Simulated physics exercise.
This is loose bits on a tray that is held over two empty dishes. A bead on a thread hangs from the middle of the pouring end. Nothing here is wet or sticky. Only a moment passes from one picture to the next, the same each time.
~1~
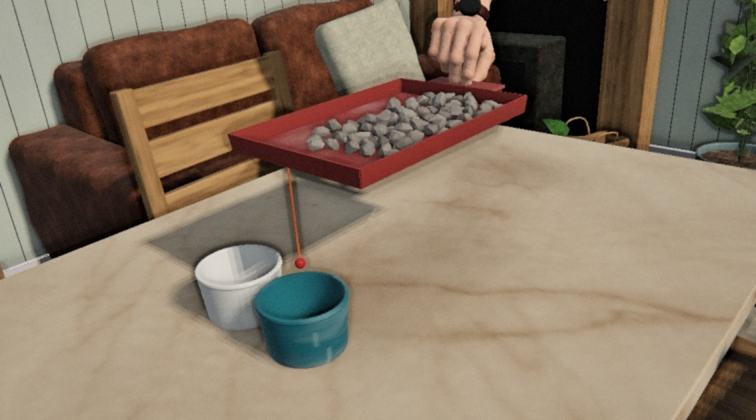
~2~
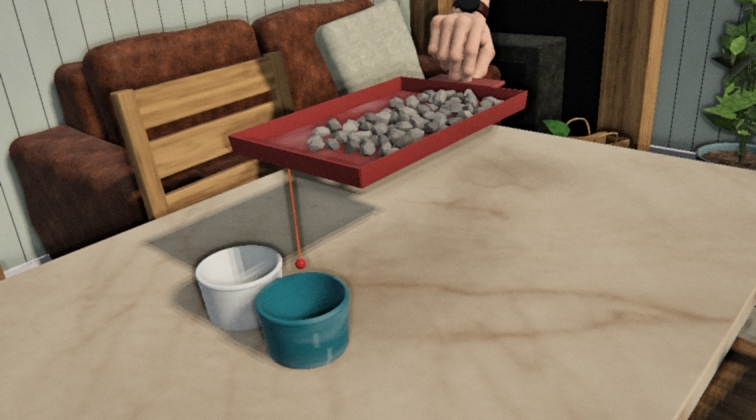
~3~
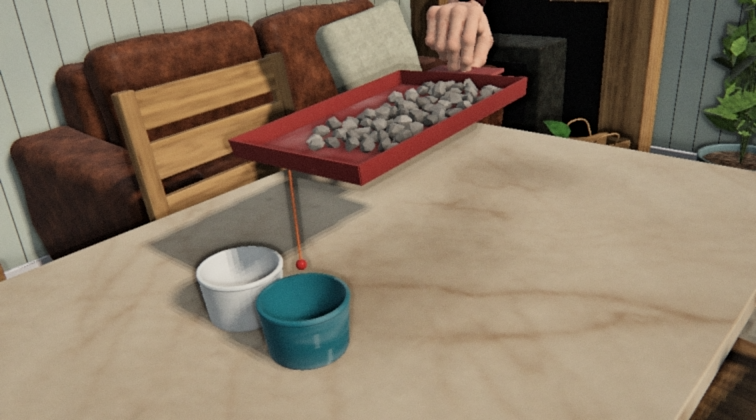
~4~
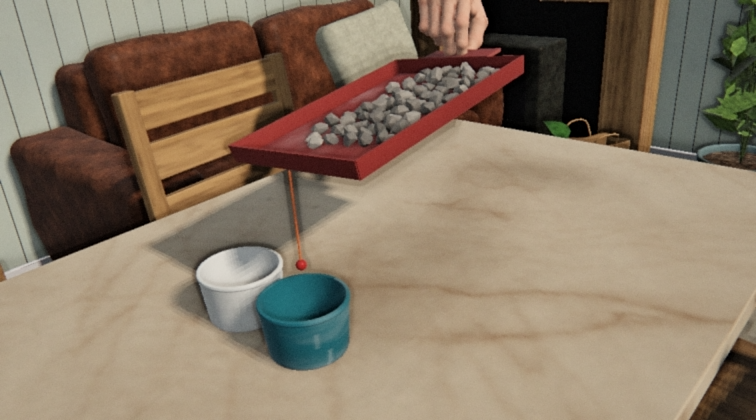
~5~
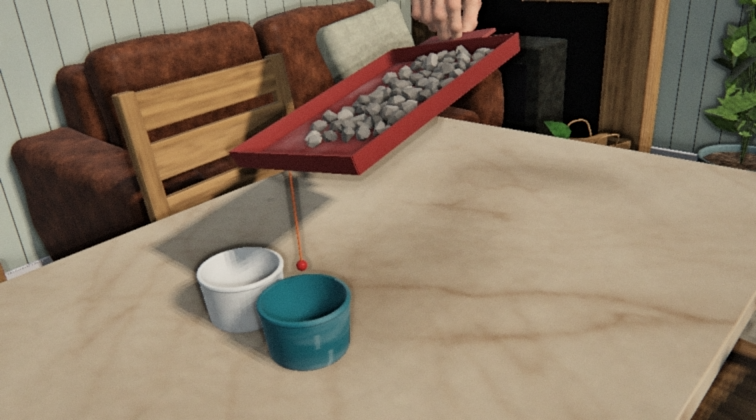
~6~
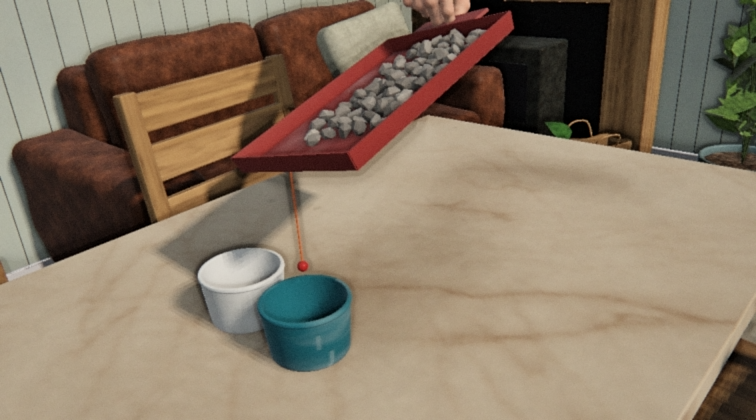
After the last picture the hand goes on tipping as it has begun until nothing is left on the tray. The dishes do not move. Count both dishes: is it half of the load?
Caught overall: Over half.
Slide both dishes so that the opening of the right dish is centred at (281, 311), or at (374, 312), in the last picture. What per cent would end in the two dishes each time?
About 30 and 10 per cent.
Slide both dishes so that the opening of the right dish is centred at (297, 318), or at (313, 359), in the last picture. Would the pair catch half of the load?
In turn: Less than half; less than half.
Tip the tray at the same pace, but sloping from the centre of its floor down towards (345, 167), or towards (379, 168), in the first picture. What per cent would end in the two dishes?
Near 20 % and 20 %.
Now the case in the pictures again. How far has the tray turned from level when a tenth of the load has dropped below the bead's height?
Near 75 degrees.
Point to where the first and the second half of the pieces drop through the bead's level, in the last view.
Around (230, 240) and then (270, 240).
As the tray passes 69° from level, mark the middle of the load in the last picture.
At about (265, 147).
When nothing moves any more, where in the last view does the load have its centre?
Around (252, 295).
Just after the last frame, tray tipped steeply; the larger part on the tray; about a tenth in the left dish; about a tenth in the air.
A moment on, tray tipped past a quarter turn; roughly a quarter on the tray; roughly half in the left dish; about a tenth outside both; about a tenth in the air.
Further on, tray tipped past a quarter turn; roughly two thirds in the left dish; roughly a third outside both.
When it is over, tray tipped past a quarter turn; not one in the right dish; roughly two thirds in the left dish; roughly a third outside both.
